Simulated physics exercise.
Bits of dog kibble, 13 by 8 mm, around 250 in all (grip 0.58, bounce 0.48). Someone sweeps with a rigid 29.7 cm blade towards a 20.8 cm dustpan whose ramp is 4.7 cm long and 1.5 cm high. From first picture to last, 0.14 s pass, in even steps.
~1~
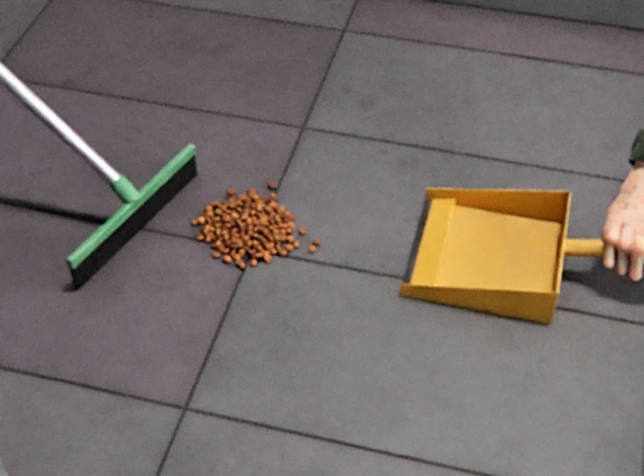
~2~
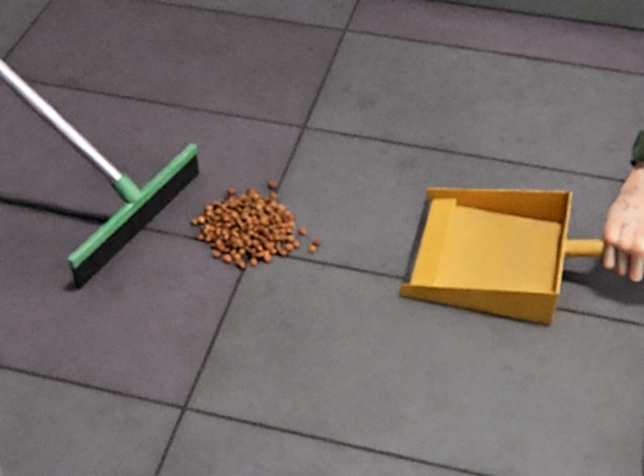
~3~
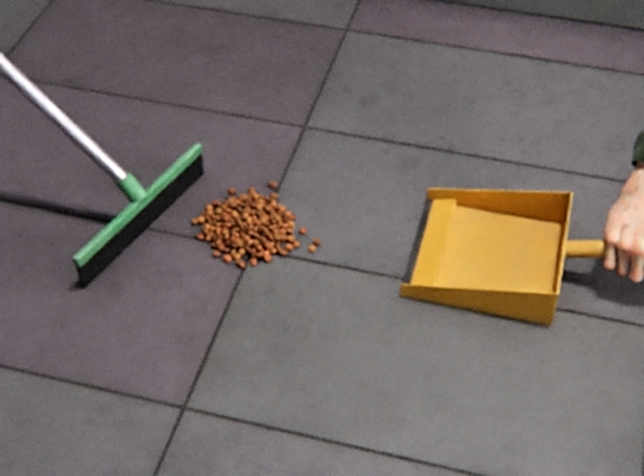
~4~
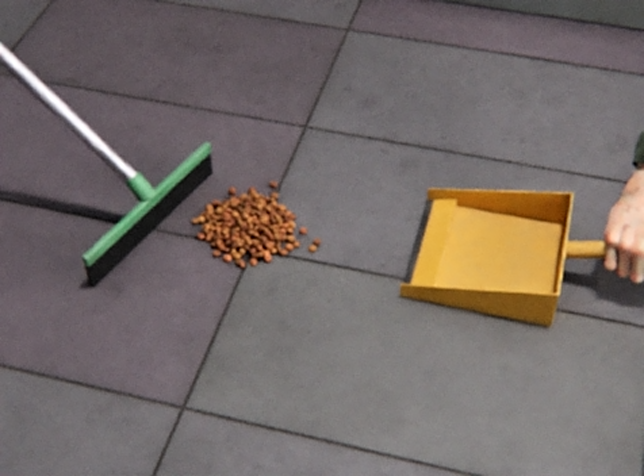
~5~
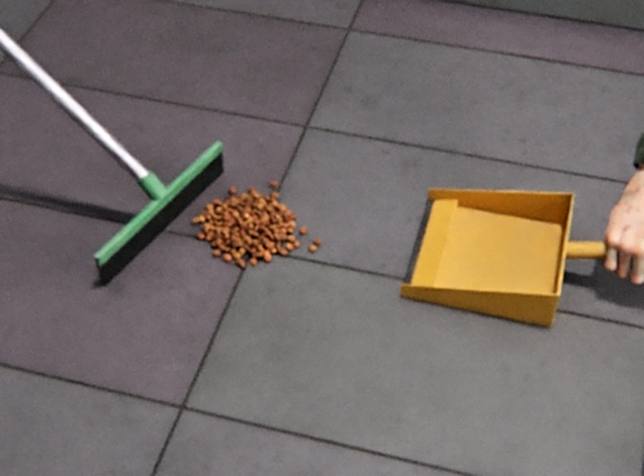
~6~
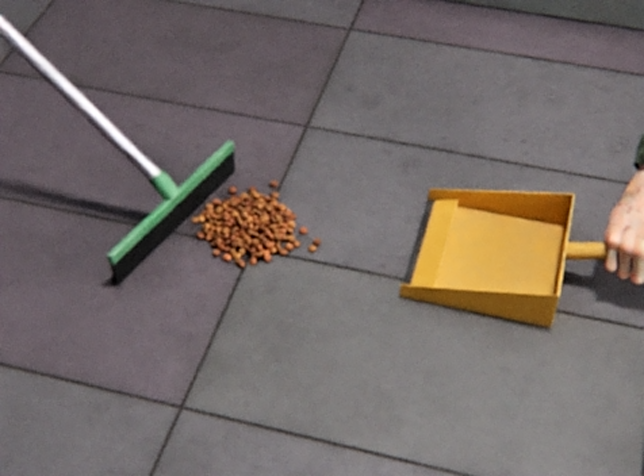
A green squeegee-like blade on a pale handle starts at the left of a grey tiled floor, barely moving at first. It then slides a short way right, closing the gap to a small heap of brown kibble, which stays undisturbed while a hand holds a yellow dustpan nearly still at right.
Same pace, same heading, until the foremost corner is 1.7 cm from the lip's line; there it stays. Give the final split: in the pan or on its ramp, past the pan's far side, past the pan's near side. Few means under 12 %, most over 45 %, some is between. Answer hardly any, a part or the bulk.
In the pan or on its ramp: Hardly any; past the pan's far side: Hardly any; past the pan's near side: A part.
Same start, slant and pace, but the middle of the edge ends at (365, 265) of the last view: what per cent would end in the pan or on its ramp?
Some 15 per cent.
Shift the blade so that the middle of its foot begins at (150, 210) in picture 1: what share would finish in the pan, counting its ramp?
About 0 per cent.
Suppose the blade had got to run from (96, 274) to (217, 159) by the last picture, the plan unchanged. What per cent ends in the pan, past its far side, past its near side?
Pan 15, far 0, near 50.
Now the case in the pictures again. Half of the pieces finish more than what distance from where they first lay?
Some 22 cm.
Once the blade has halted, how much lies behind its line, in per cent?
Some 10 per cent.
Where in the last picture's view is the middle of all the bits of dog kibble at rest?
Near (387, 249).
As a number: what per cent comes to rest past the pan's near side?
Some 20 per cent.
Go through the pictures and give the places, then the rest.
In the first picture, blade from (72, 264) to (191, 151), moved 0.0 cm, 0 of the pieces shifted so far; middle of the pieces at (250, 225); pan at (497, 261).
In the second picture, blade from (73, 263) to (193, 151), moved 0.3 cm, 0 of the pieces shifted so far; middle of the pieces at (250, 224).
In the third picture, blade from (78, 263) to (198, 150), moved 1.0 cm, 0 of the pieces shifted so far; middle of the pieces at (251, 224).
In the fourth picture, blade from (88, 262) to (207, 149), moved 2.3 cm, 0 of the pieces shifted so far; middle of the pieces at (251, 224).
In the fifth picture, blade from (100, 261) to (219, 149), moved 4.1 cm, 0 of the pieces shifted so far; middle of the pieces at (251, 224).
In the sixth picture, blade from (112, 260) to (230, 148), moved 6.0 cm, 0 of the pieces shifted so far; middle of the pieces at (251, 223); pan at (499, 263).
Then, 0.23 s after the last picture, middle of the blade 21 cm from the lip; 0 % over the lip, far side 0 %, near side 10 %.
Then, 0.38 s after the last picture, middle of the blade 11 cm from the lip; 0 % over the lip, far side 0 %, near side 15 %.
Then, 0.66 s after the last picture, middle of the blade 6 cm from the lip; 5 % over the lip, far side 5 %, near side 20 %.
In the end, pan 5 %, far side 5 %, near side 20 %, in front of the lip or behind the blade 70 %.
